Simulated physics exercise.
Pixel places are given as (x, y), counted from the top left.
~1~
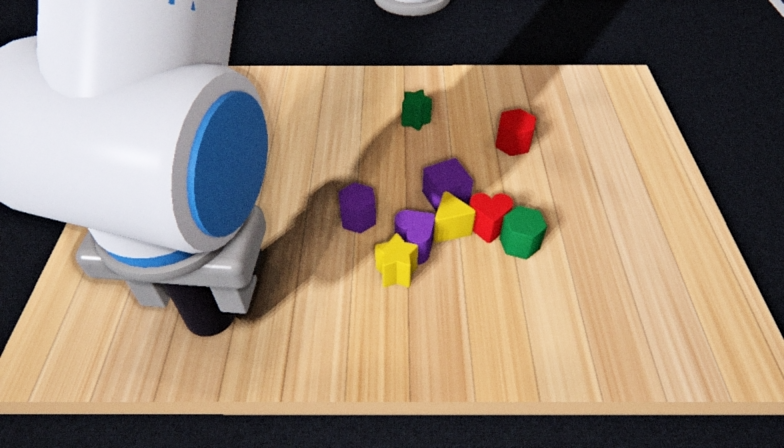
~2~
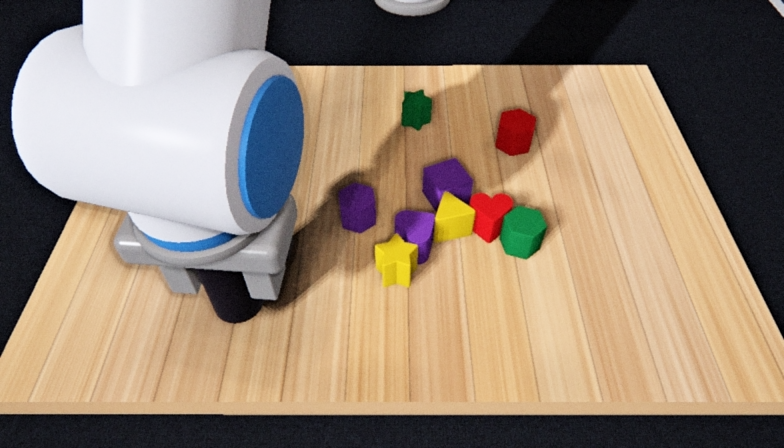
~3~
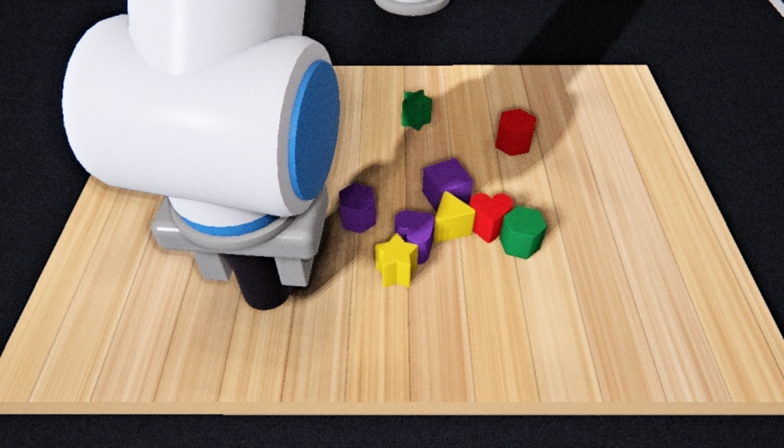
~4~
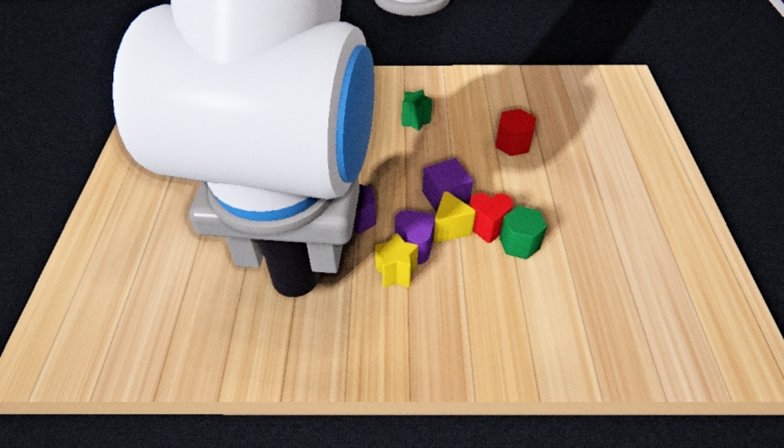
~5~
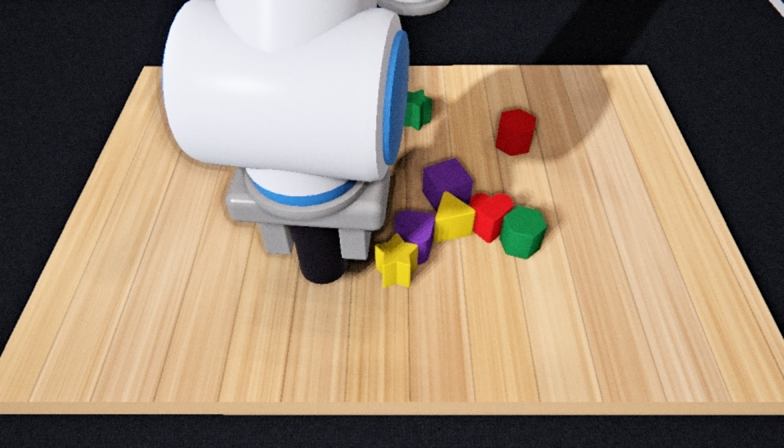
The clip opens on a white and blue robot arm holding a dark pusher at the left of a wooden board scattered with colorful blocks. The arm glides steadily right and slightly away, blocking a purple block from view and nearing the yellow star, while the visible blocks stay still.
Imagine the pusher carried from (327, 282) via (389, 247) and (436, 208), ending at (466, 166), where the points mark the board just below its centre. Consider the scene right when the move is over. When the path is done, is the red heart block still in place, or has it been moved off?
The block in question is displaced by the end.
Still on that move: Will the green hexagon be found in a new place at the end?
The answer is no.
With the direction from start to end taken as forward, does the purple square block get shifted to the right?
No, it doesn't check out.
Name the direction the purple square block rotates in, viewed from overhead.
It twists anticlockwise.
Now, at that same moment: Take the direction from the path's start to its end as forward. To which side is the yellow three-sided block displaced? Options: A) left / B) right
B (right)
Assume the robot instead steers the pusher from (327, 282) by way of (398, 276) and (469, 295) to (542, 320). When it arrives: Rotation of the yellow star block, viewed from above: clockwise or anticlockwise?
Viewed from the top, it goes anticlockwise.
The first path, step by step. One third of the way, pusher (389, 231); purple heart block (435, 222), turned 45° anticlockwise; yellow three-sided block (463, 202); red heart block (500, 200).
Two thirds of the way, pusher (438, 190); purple heart block (461, 217), turned 40° clockwise; purple square block (459, 160), turned 20° anticlockwise; yellow three-sided block (484, 203), turned 60° anticlockwise; red heart block (514, 191), turned 35° clockwise.
At the end, pusher (468, 149); purple heart block (461, 217), turned 40° clockwise; purple square block (481, 121), turned 40° anticlockwise; yellow three-sided block (484, 203), turned 60° anticlockwise; red heart block (514, 191), turned 35° clockwise; green hexagon unmoved.
